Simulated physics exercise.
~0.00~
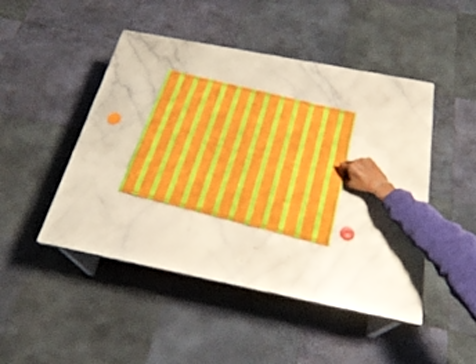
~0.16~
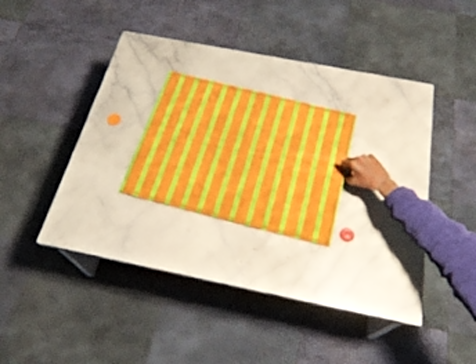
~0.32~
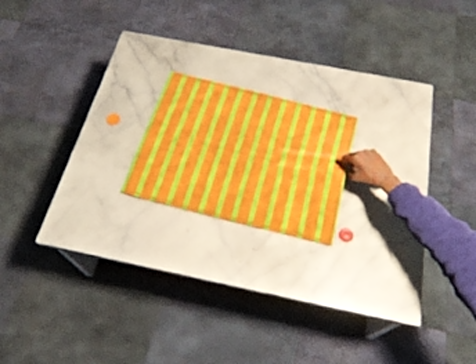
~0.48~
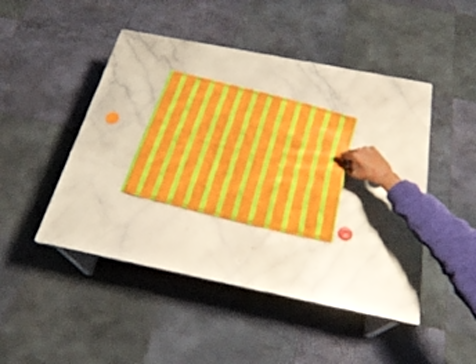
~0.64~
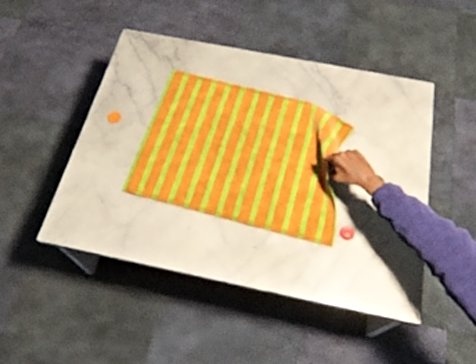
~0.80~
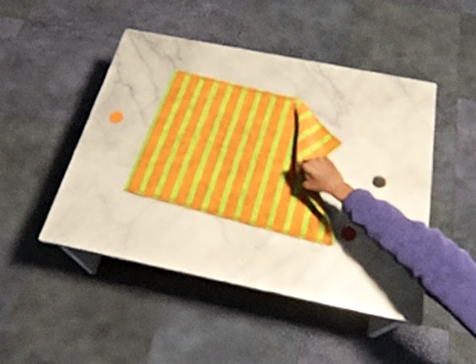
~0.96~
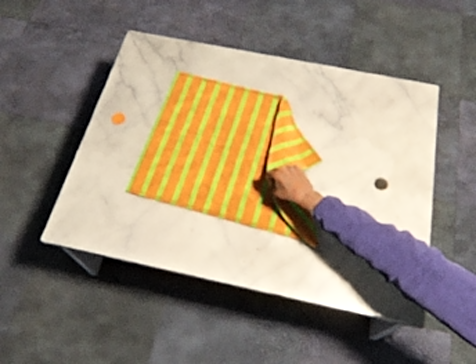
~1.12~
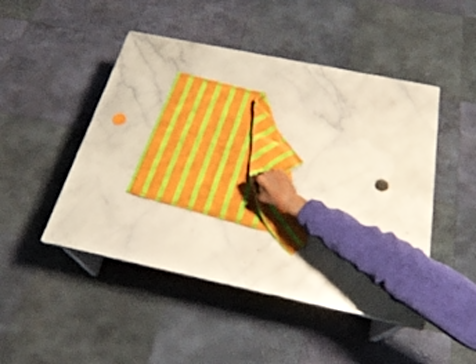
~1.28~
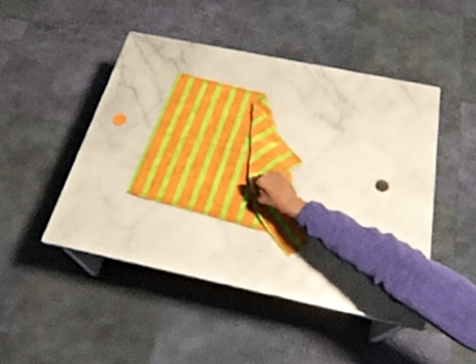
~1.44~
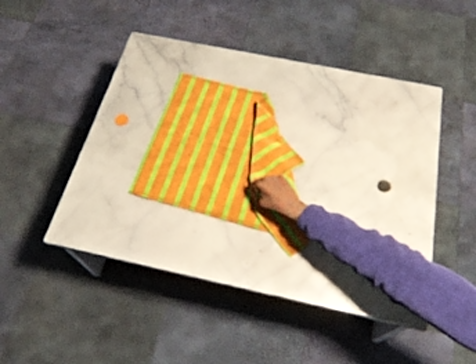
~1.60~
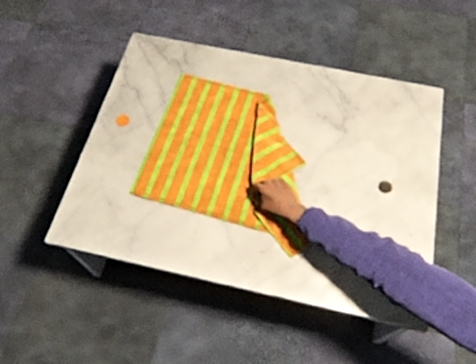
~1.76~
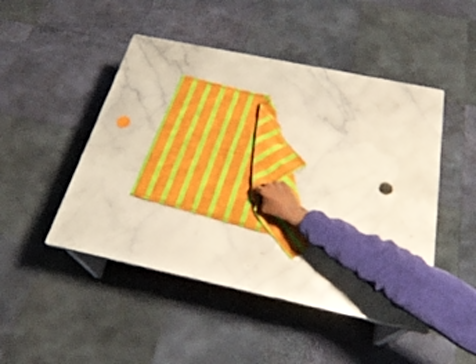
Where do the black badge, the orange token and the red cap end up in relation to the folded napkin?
None of them ends up under the napkin. The black badge and the orange token lie in plain view on the table, and the red cap was left uncovered by the cloth to its right, though the arm then blocks the view of it.
On a pale marble-topped table, a hand in a purple sleeve pinched the right edge of an orange and green striped napkin, drew it leftward into an uneven fold, and stayed resting on it, with an orange token and a dark badge in view.
